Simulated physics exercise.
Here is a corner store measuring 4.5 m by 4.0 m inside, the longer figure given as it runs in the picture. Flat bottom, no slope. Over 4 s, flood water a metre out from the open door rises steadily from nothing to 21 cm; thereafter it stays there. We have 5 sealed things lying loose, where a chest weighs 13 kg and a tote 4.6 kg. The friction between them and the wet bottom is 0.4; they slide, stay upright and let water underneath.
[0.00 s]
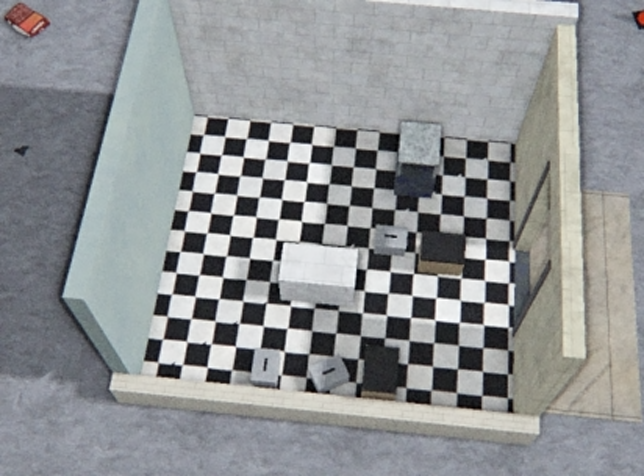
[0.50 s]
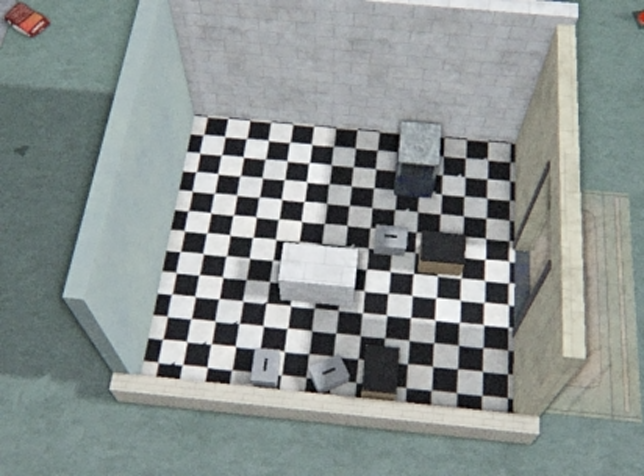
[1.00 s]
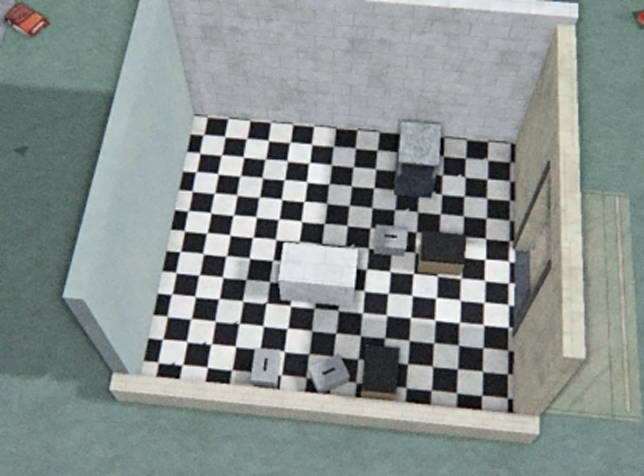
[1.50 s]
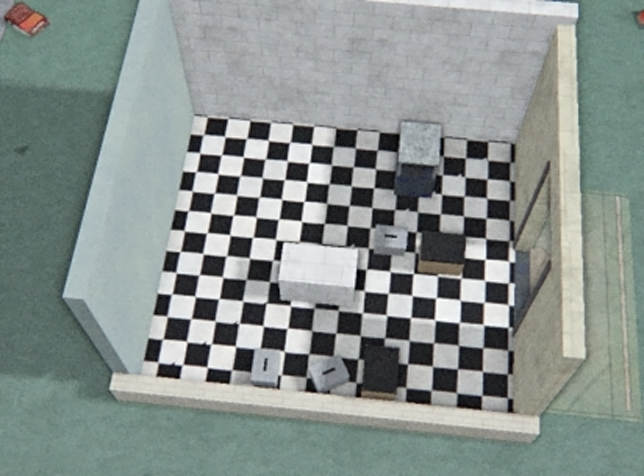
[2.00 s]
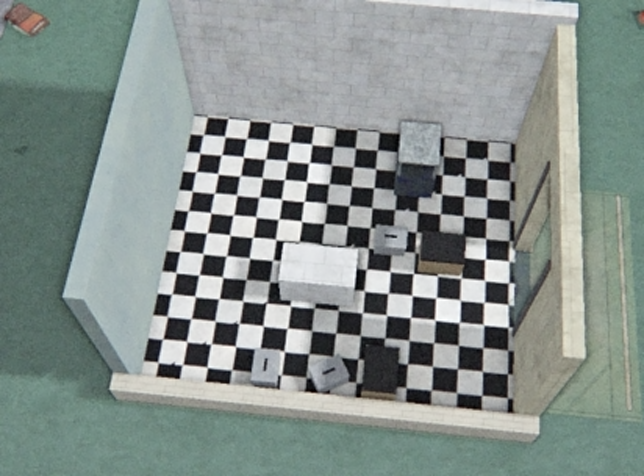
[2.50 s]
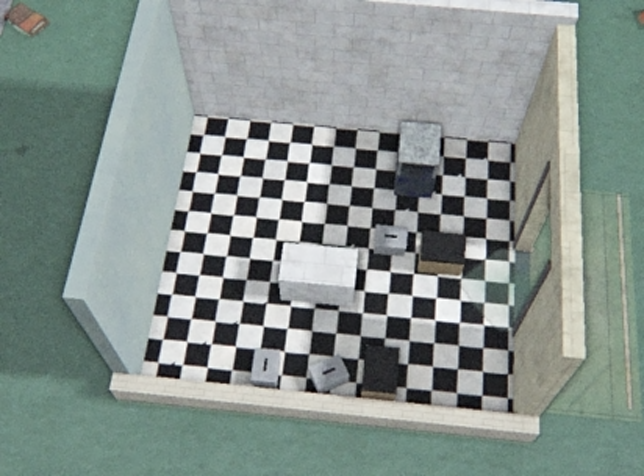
We see a roofless room with a checkered floor, scattered boxes and blocks standing still, as the grey ground outside turns green under water; later, a faint sheet of water enters through the opening in the right wall.
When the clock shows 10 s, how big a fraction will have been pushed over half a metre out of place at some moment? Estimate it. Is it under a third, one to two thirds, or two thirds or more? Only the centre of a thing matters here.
Most of them shift that far, two thirds or more.
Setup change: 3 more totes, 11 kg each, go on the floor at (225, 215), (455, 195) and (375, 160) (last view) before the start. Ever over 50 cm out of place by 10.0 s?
Inside the limit, then inside the limit, then inside the limit.
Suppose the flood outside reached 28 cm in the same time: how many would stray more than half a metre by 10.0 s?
Count: 5.
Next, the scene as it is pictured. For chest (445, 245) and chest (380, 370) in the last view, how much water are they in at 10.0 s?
Depth approx. 8 cm / 9 cm.
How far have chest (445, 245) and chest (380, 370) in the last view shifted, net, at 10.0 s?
250 cm, 250 cm.
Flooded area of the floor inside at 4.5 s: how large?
About 6.0 m2.
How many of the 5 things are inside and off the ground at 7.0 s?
3.
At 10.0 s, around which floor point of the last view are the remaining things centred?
Centred roughly on (217, 255).
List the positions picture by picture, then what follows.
In the first picture, a chest at (381, 368) rests on the ground; a chest at (444, 247) rests on the ground; water covers 0.0 m2; 0 of 5 have shifted.
In the second picture, a chest at (381, 368) rests on the ground; a chest at (444, 247) rests on the ground; water covers 0.0 m2; 0 of 5 have shifted.
In the third picture, a chest at (381, 368), on the bottom; a chest at (444, 247) rests on the ground; water covers 0.0 m2; 0 of 5 have shifted.
In the fourth picture, a chest at (381, 368) rests on the ground; a chest at (444, 247) rests on the ground; water covers 0.0 m2; 0 of 5 have shifted.
In the fifth picture, a chest at (381, 368), on the bottom; a chest at (444, 247) rests on the ground; water covers 0.0 m2; 0 of 5 have shifted.
In the sixth picture, a chest at (381, 368) rests on the ground; a chest at (444, 247) rests on the ground; 0.4 m2 under water; 0 of 5 have shifted.
After 3.5 s 0 of 5 are over 50 cm from their spots; 0 afloat.
After 4.5 s 0 of 5 are over 50 cm from their spots; 0 afloat.
After 7.0 s 3 of 5 are over 50 cm from their spots; 3 afloat.
After 10.0 s 5 of 5 are over 50 cm from their spots, and 5 have been at some point; 5 afloat.
